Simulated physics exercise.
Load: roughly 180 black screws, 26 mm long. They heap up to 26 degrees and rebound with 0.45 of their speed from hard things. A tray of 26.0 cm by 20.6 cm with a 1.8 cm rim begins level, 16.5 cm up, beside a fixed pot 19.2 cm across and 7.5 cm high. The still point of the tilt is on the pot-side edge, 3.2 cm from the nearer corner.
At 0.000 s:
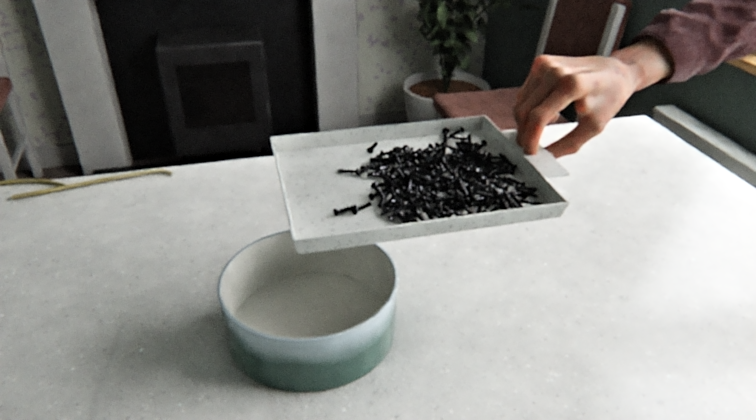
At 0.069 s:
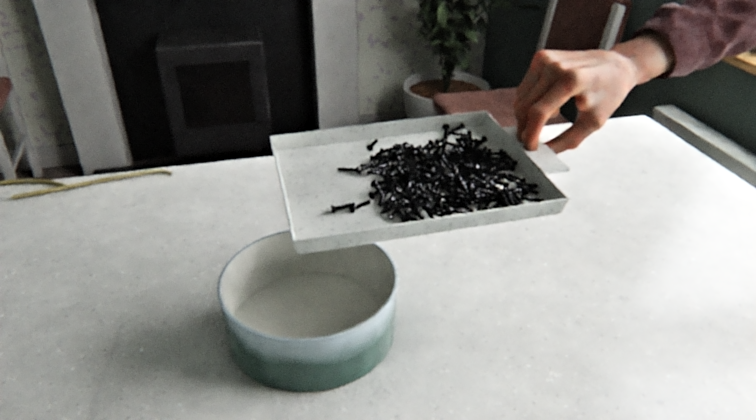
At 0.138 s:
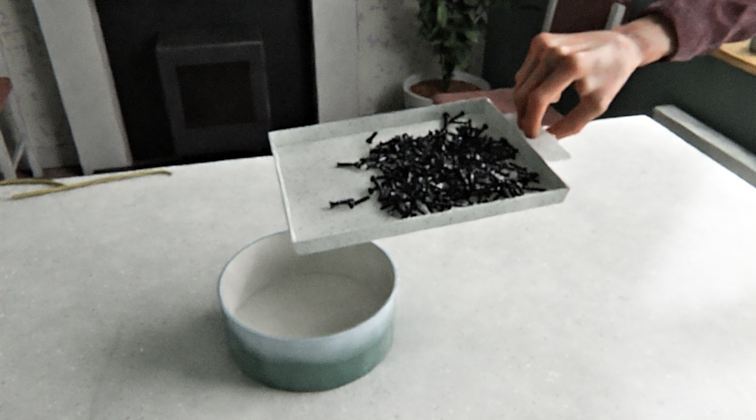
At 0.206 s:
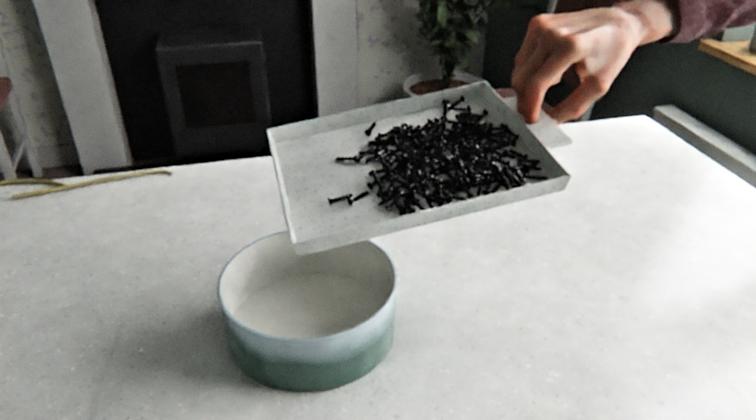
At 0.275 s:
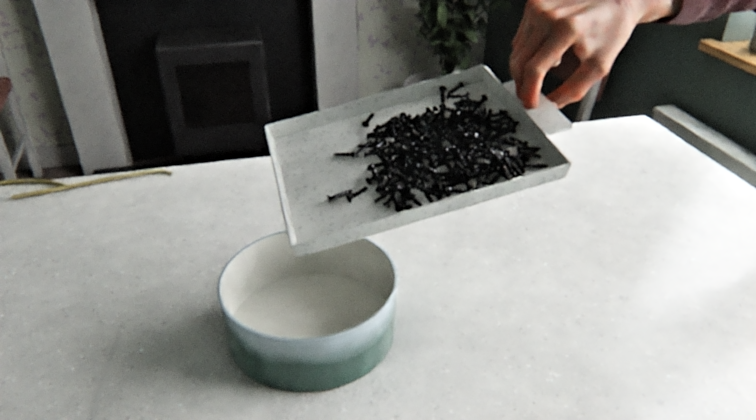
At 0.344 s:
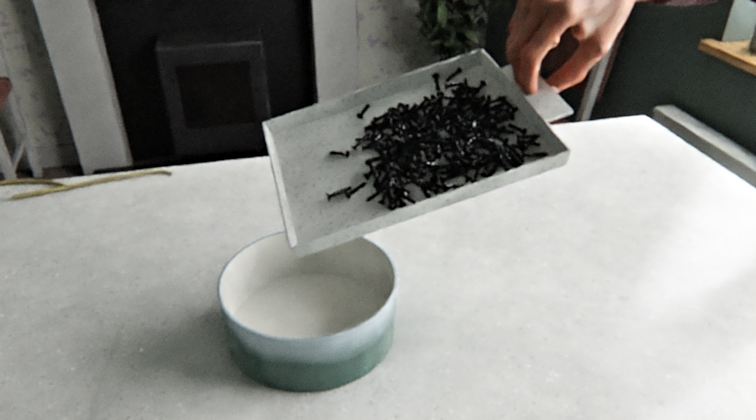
To begin with, a hand at the right holds a pale, shallow tray of small black screws level above a white table, its left end over a round green-and-white pot. The hand then raises the right end, steepening the tray's slant down to the left, while the screws stay heaped together.
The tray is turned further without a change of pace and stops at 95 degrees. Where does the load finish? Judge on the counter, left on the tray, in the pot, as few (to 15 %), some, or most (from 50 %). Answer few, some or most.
Counter: Most, tray: Few, pot: Some.
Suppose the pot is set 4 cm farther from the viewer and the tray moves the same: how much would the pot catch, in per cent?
In that case some 5 per cent.
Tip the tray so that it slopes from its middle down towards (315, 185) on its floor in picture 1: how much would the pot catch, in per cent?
About 70 per cent.
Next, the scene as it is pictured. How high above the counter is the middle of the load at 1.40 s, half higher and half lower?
Some 20 cm.
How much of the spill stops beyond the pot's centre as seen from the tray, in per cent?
Roughly 90 per cent.
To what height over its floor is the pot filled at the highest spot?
Some 2.0 cm.
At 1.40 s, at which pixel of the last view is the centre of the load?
Near (280, 219).
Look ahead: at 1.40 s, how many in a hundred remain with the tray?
About 70 per cent.
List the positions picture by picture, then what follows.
Tray tilt 0 degrees, front corners at (297, 237) and (564, 201); middle of the pieces at (438, 170); pot at (308, 277), in the first frame.
Tray tilt 1 degrees, front corners at (297, 237) and (564, 197); middle of the pieces at (438, 167), in the second frame.
Tray tilt 5 degrees, front corners at (296, 239) and (565, 186), lowest corner left front; middle of the pieces at (438, 159), in the third frame.
Tray tilt 8 degrees, front corners at (295, 240) and (566, 174), lowest corner left front; middle of the pieces at (437, 150), in the fourth frame.
Tray tilt 12 degrees, front corners at (294, 242) and (566, 161), lowest corner left front; middle of the pieces at (436, 140), in the fifth frame.
Tray tilt 16 degrees, front corners at (293, 243) and (565, 149), lowest corner left front; middle of the pieces at (433, 131); pot at (308, 277). The tray's pace is about 60 degrees a second, in the sixth frame.
Then, at 0.98 s, tilt 53 degrees; the tray holds 95 %, the pot 0 %.
After 1.40 s, tilt 78 degrees; the tray holds 70 %, the pot 15 %.
Then, at 1.91 s, tilt 95 degrees; the tray holds 0 %, the pot 40 %.
In the end, at 3.0 s, counter 60 %, tray 0 %, pot 40 %.
